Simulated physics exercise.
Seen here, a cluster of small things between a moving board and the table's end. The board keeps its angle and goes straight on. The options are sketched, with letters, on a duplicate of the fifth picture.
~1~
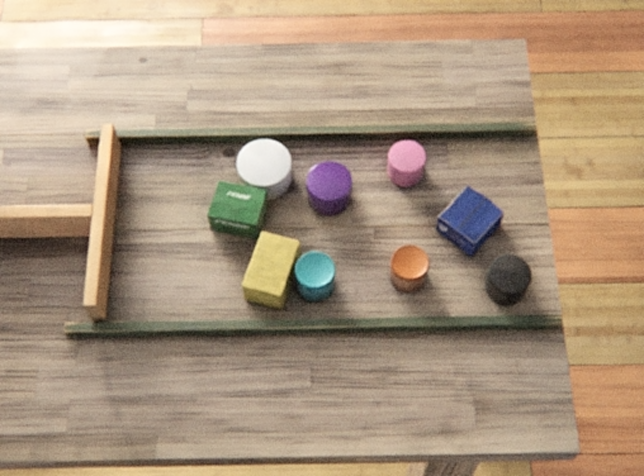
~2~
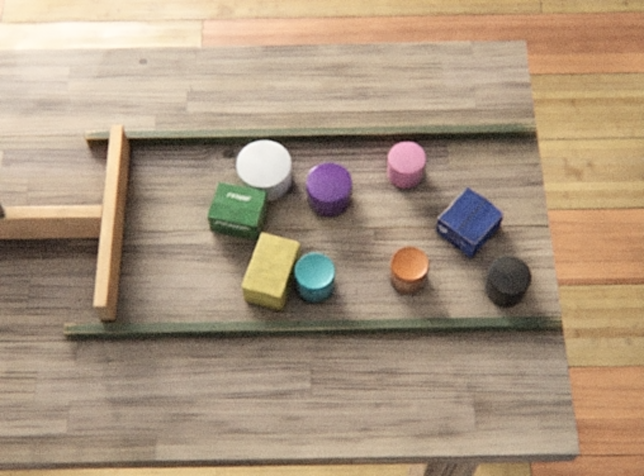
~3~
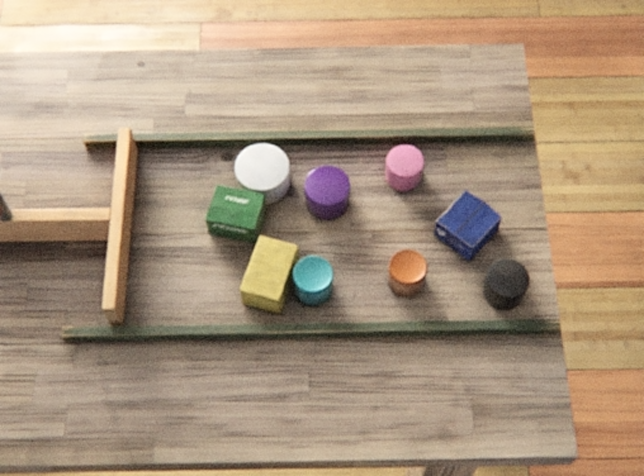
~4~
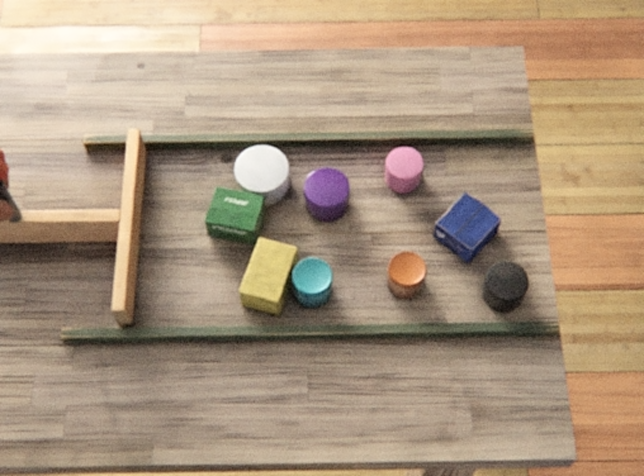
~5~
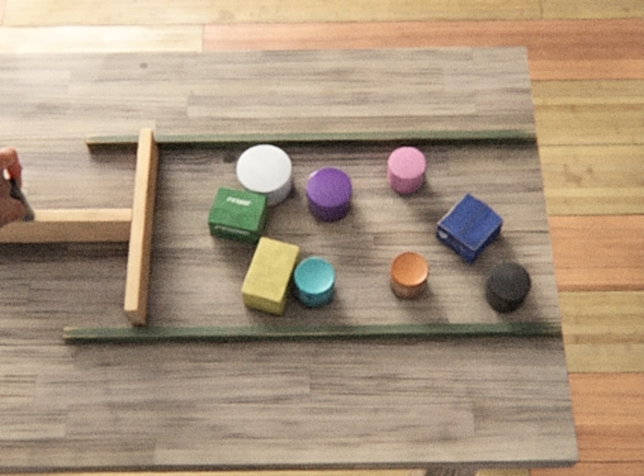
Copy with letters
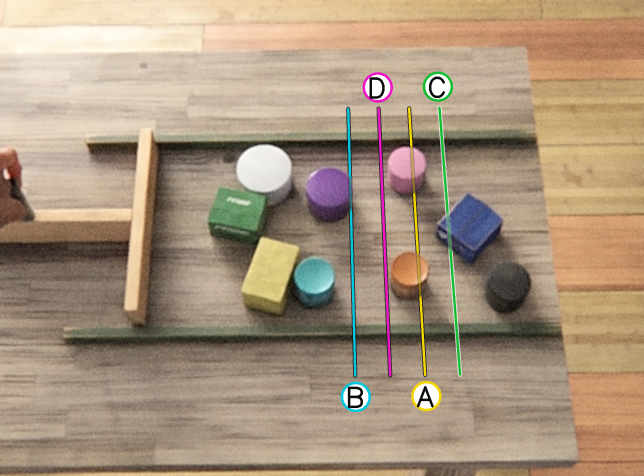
A wooden board on a long handle slid slowly right between two green rails, a hand coming into view behind it, while the blocks, tubs and pots ahead stayed where they were.
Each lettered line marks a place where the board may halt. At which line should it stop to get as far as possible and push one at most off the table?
Up to line C.
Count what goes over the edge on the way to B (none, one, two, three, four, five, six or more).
In all, none.
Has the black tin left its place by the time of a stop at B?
By then, no.
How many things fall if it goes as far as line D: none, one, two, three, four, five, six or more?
In all, none.
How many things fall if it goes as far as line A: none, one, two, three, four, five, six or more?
By then, none.
On the marked copy, A at (417, 232); B at (352, 233); C at (449, 232); D at (384, 233).
Following C. Soon after the start, board (250, 213); white pot (286, 176); yellow block (278, 275).
Later, board (362, 212); orange jar (462, 269); purple pot (439, 191).
In the end, board (448, 211); black tin (552, 282); blue box (529, 232); none fallen.
As for the rest, A is within the limit but short; B is within the limit but short; D is within the limit but short.
